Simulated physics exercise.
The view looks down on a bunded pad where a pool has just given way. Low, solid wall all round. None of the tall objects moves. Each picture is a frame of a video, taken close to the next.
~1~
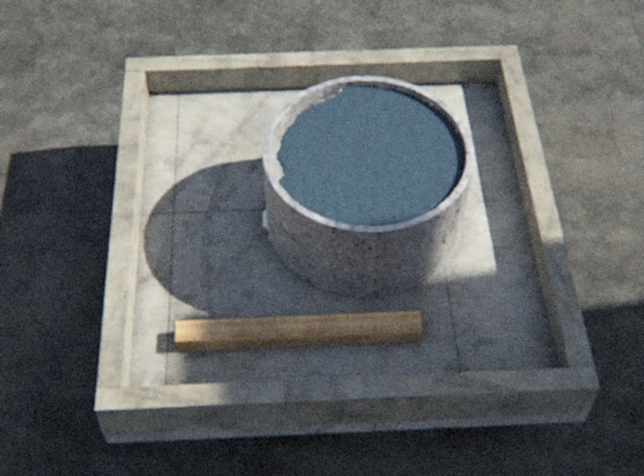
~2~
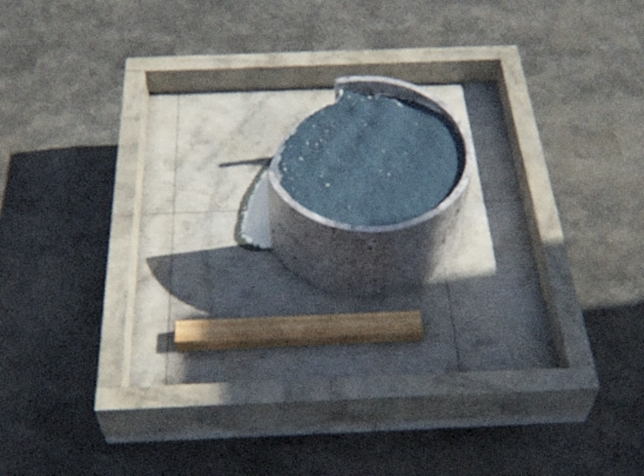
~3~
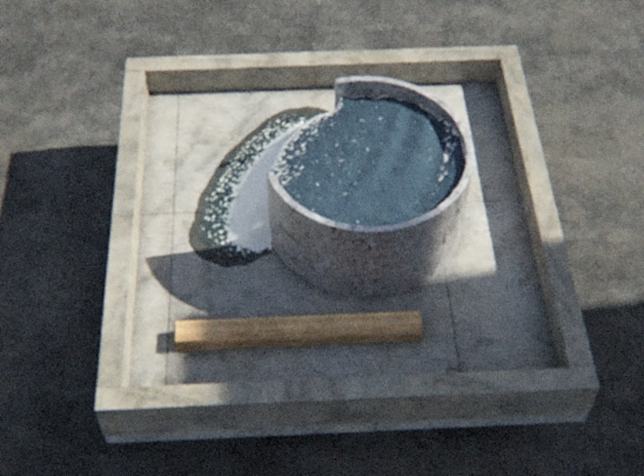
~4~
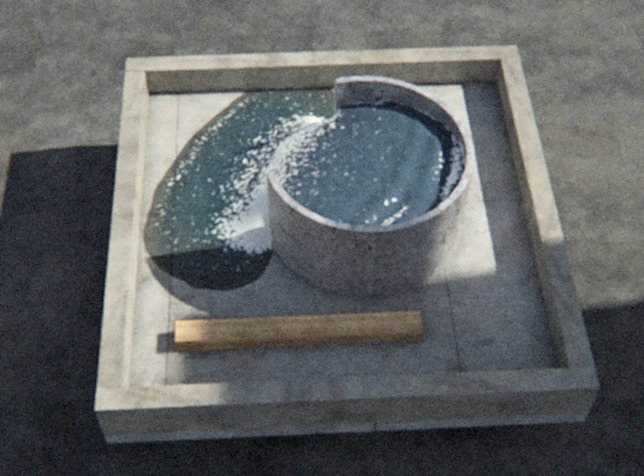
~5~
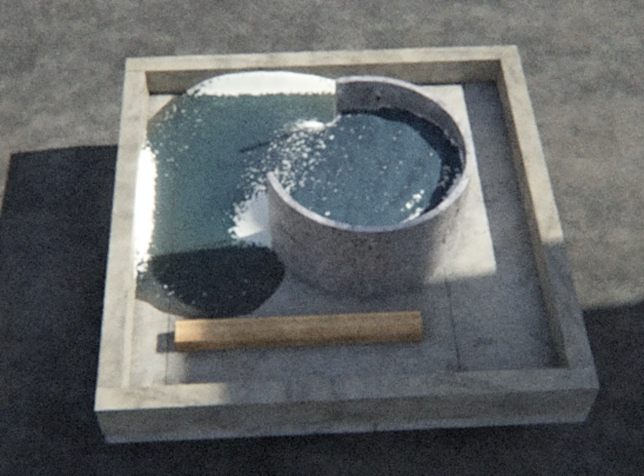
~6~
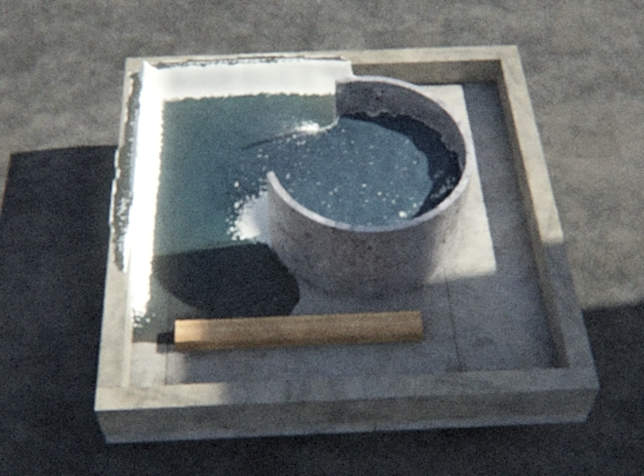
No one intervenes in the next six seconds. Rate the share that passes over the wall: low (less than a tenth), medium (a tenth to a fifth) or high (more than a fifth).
Medium.
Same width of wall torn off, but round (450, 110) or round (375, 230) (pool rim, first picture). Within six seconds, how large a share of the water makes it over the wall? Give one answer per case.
You'd see close to 24 per cent in the first try and close to 10 per cent in the second.
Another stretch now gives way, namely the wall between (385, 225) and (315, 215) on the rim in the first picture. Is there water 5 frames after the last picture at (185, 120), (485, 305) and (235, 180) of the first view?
Taking them as listed, I'd say unwetted, drenched and unwetted.
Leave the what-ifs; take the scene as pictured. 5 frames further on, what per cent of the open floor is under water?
Around 55 in a hundred.
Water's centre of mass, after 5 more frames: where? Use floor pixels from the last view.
I'd put it at around (278, 192).
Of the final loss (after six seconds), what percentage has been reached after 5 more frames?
I'd estimate some 35 per cent.
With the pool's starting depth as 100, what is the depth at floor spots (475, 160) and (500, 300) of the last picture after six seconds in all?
First near 12, then near 25 per cent.
A moment on, water covers 45 % of the floor; the low wall has let 1 % over.
Next, water covers 50 % of the floor; the low wall has let 5 % over.
Then, water covers 70 % of the floor; the low wall has let 15 % over.
Later, water covers 80 % of the floor; the low wall has let 16 % over.
In the end, water covers 80 % of the floor; the low wall has let 16 % over.
